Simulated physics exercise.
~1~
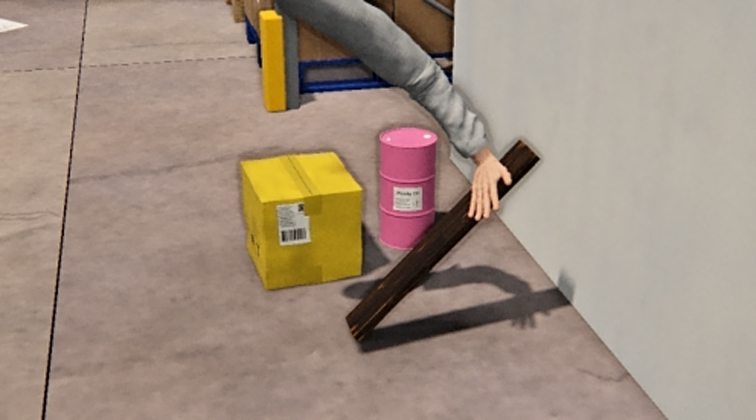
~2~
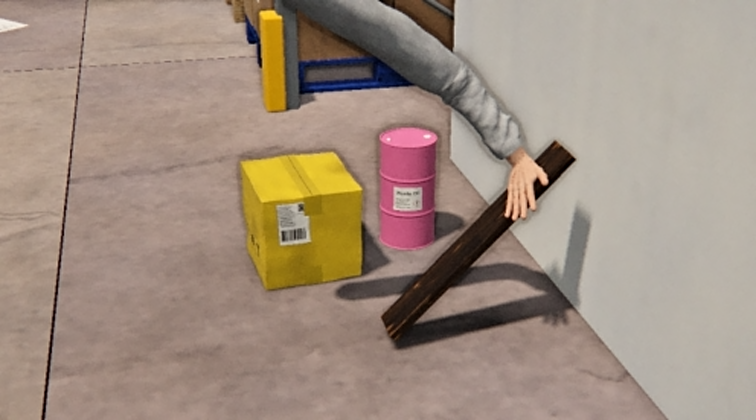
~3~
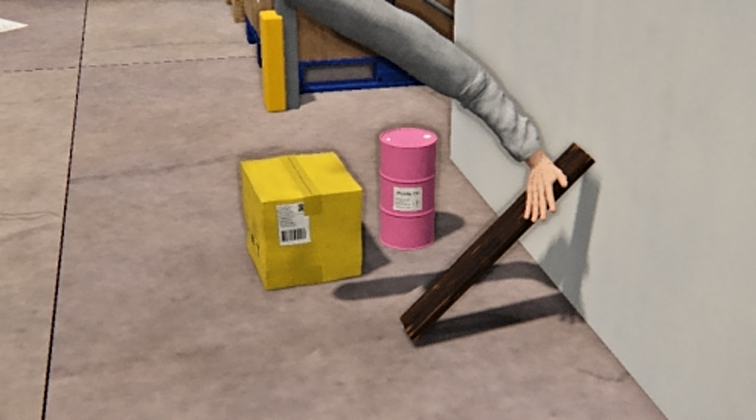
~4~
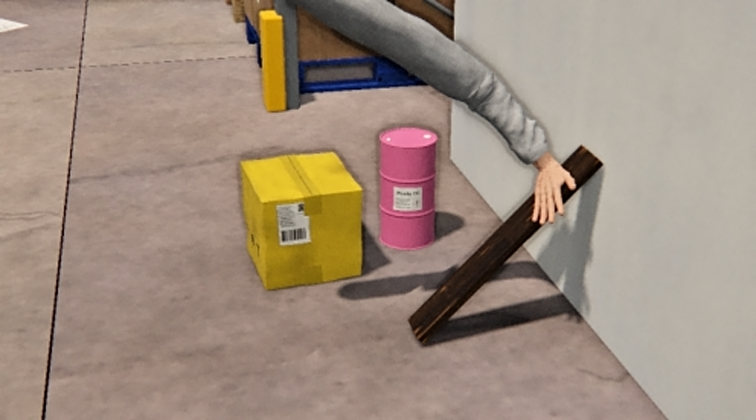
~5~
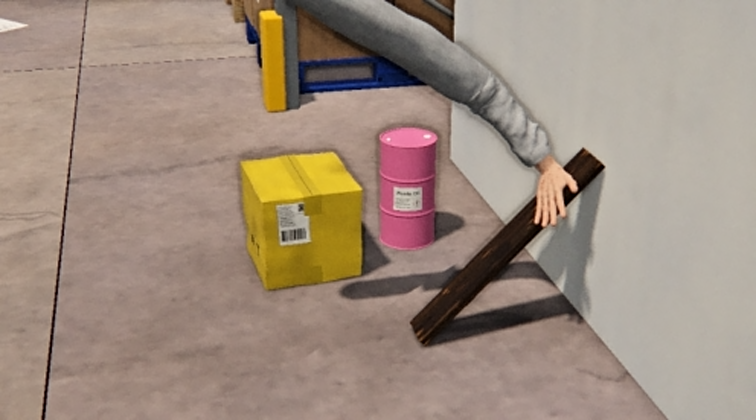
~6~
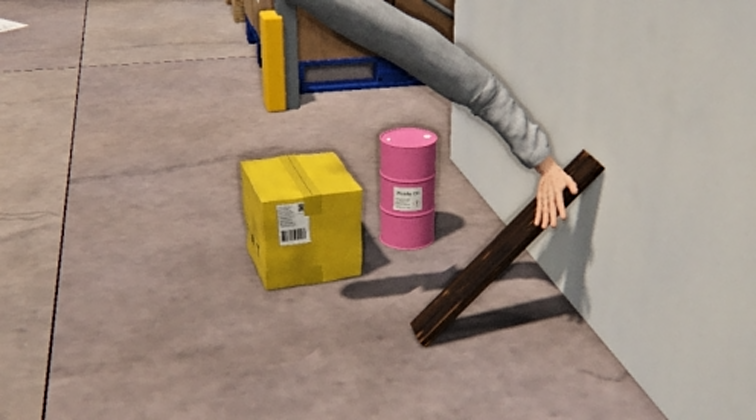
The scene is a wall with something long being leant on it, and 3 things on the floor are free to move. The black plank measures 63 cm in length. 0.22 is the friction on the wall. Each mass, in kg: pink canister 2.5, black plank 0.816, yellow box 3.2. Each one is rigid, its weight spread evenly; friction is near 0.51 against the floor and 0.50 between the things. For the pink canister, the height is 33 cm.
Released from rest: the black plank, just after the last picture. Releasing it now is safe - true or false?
True.
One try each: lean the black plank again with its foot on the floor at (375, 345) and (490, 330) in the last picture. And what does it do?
Try one: It skids away; try two: It stays put.
Then, 0.20 s past the last view, nothing moves.
Then, 0.60 s past the last view, black plank resting near (504, 249).
Finally, all 3 still in place (within 10 cm). Final places as that camera would see them, black plank near (504, 249). The plank stays up.
